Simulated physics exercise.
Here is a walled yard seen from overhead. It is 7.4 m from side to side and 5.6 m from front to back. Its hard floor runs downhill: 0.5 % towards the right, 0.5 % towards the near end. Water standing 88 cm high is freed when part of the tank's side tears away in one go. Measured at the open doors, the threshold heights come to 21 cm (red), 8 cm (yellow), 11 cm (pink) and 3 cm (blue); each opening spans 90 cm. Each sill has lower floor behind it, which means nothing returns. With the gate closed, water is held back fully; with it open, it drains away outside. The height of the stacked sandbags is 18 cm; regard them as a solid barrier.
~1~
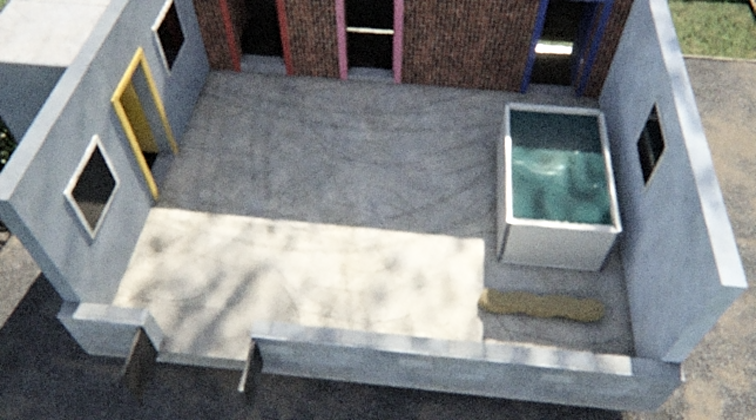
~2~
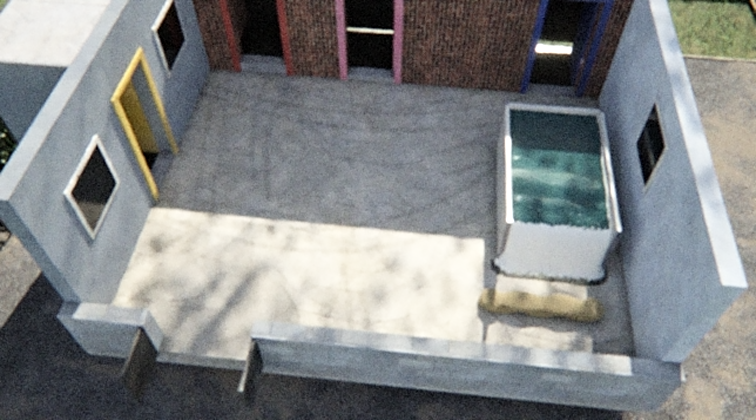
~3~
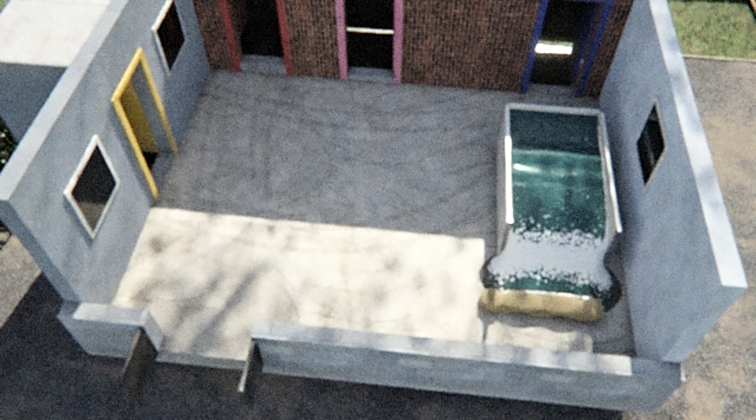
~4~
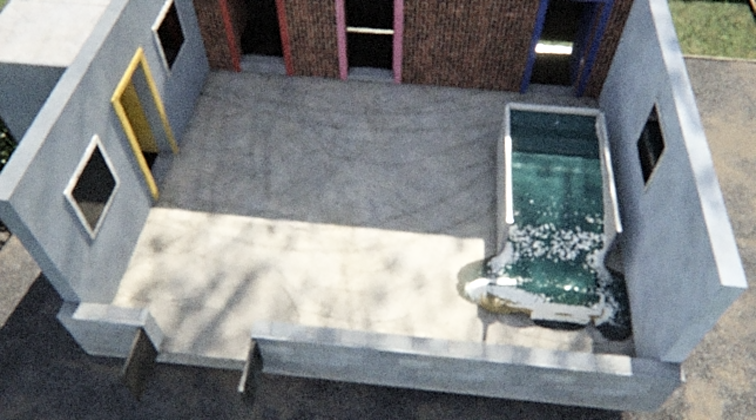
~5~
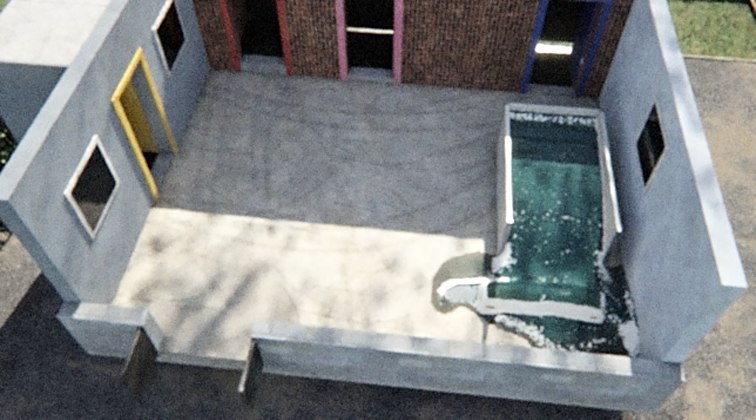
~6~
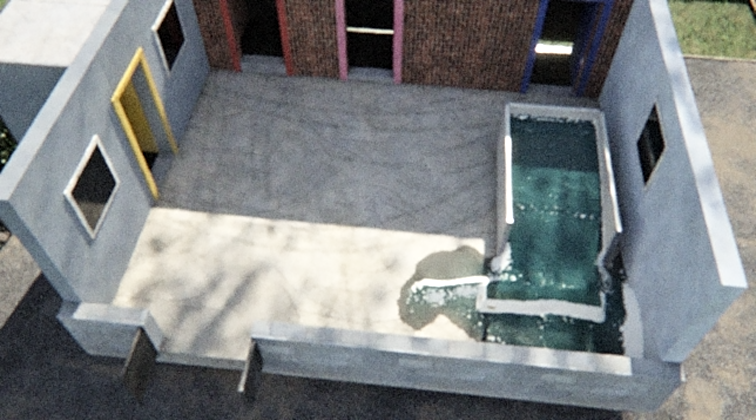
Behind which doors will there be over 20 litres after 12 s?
The red door never tops the limit; the yellow door tops the limit; the pink door never tops the limit; the blue door tops the limit.
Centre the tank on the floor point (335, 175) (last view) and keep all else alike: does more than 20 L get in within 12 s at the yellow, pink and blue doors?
For the yellow door, the amount is acceptable; for the pink door, the amount is acceptable; for the blue door, the amount is too high.
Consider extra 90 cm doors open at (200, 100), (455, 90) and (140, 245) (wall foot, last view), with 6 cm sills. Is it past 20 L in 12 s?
Note, doorways in listed order: Goes beyond, stays short, goes beyond.
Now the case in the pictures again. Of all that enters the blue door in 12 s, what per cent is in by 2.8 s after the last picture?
It comes to about 5 per cent.
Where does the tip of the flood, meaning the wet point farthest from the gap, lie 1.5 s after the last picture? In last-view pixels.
That's around (178, 336) in the last picture.
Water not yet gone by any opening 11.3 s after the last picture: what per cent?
Some 84 in a hundred.
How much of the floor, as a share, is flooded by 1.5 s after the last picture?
Near 35 per cent is wet.
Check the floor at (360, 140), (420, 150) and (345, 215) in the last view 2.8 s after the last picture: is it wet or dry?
Listed in sequence, the spots are bone dry, bone dry and drenched.
Then, 0.7 s after the last picture water covers 25 % of the floor and is deepest (62 cm) near (637, 359); red door not reached, yellow door not reached, pink door not reached, blue door not reached.
Then, 1.5 s after the last picture water covers 35 % of the floor and is deepest (51 cm) near (639, 372); red door not reached, yellow door not reached, pink door not reached, blue door not reached.
Then, 2.8 s after the last picture water covers 55 % of the floor and is deepest (30 cm) near (599, 99); red door not reached, yellow door not reached, pink door not reached, blue door 6 cm at the sill, 3 L in.
Then, 6.3 s after the last picture water covers 90 % of the floor and is deepest (18 cm) near (229, 96); red door 17 cm at the sill, 0 L in, yellow door 9 cm at the sill, 50 L in, pink door 6 cm at the sill, 0 L in, blue door 5 cm at the sill, 52 L in.
Then, 11.3 s after the last picture water covers 95 % of the floor and is deepest (14 cm) near (600, 105); red door 5 cm at the sill, 0 L in, yellow door 6 cm at the sill, 52 L in, pink door 5 cm at the sill, 0 L in, blue door 11 cm at the sill, 99 L in.
